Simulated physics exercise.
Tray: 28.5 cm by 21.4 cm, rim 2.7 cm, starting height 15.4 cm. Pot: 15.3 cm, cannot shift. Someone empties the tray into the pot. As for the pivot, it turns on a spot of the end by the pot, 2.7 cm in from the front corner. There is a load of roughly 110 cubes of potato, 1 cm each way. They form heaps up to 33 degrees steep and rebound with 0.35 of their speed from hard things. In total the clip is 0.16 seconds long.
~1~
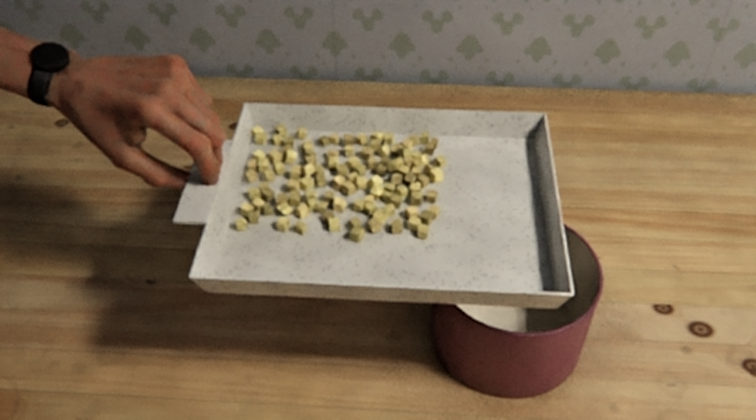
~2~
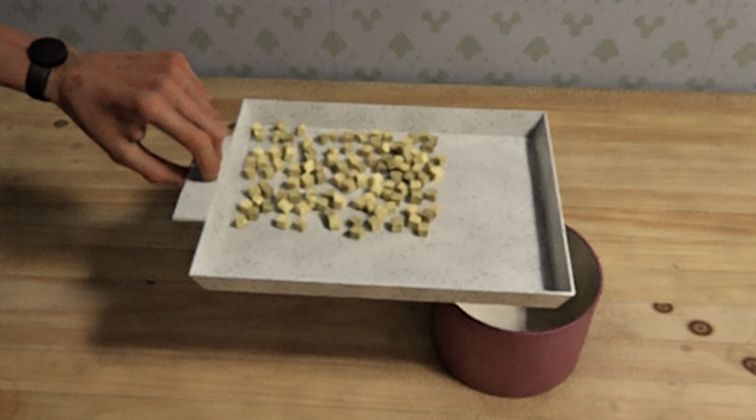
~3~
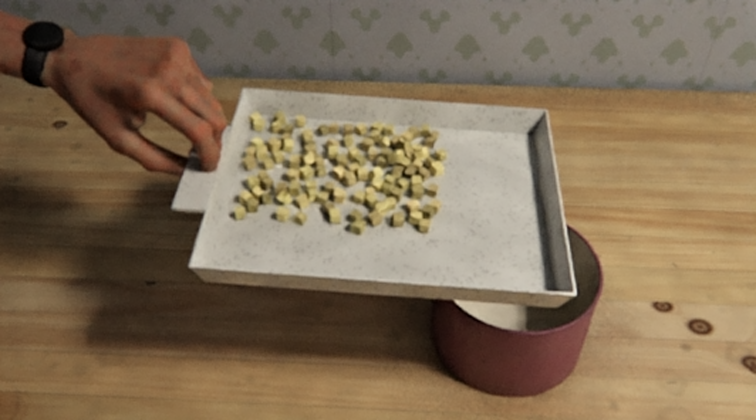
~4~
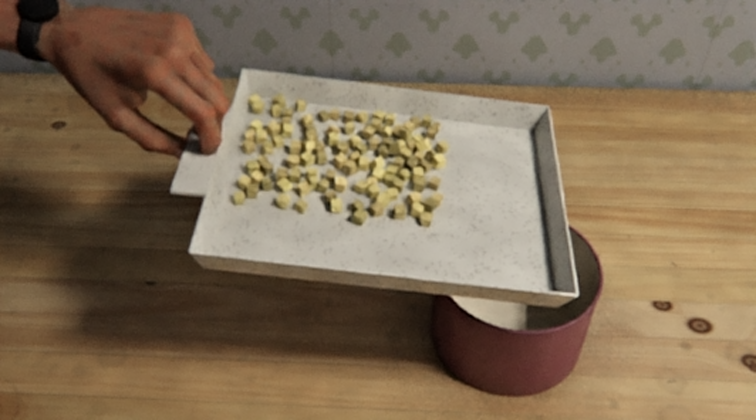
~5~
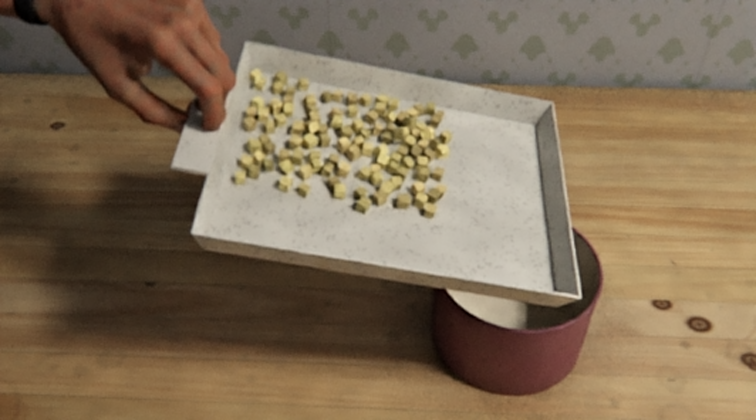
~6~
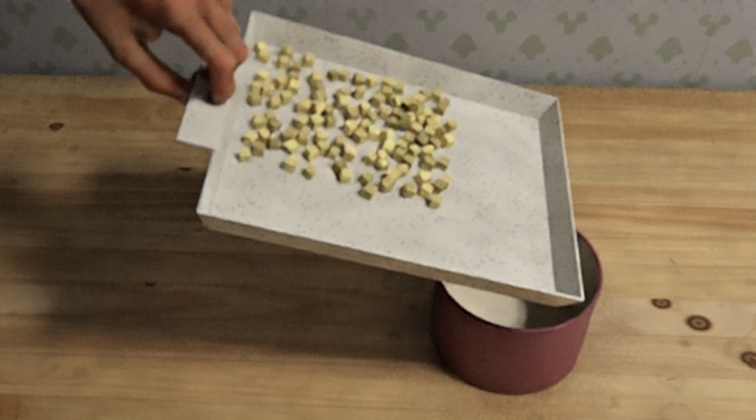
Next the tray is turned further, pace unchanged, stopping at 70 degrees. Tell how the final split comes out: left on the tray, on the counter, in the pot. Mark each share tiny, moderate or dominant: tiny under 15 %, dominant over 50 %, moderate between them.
Tray: Tiny, counter: Dominant, pot: Tiny.
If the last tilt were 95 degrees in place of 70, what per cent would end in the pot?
Then about 0 per cent.
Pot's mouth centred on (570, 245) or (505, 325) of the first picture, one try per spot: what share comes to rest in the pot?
Try one: ~ 10 %; try two: ~ 0 %.
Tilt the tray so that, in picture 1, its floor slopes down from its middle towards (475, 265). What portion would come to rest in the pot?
I'd say close to 0 %.
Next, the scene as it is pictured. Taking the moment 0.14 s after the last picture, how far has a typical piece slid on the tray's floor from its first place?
0 cm.
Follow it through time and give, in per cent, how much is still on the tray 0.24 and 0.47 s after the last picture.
Close to 100 at the first time and 10 at the second.
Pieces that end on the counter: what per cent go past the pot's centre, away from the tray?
100 per cent.
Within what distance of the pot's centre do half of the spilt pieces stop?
Some 24 cm.
Then, 0.14 s after the last picture, tilt 47 degrees; the tray holds 100 %, the pot 0 %.
Then, 0.24 s after the last picture, tilt 65 degrees; the tray holds 100 %, the pot 0 %.
Then, 0.47 s after the last picture, tilt 70 degrees; the tray holds 10 %, the pot 0 %.
In the end, tray 5 %, counter 95 %, pot 0 %.
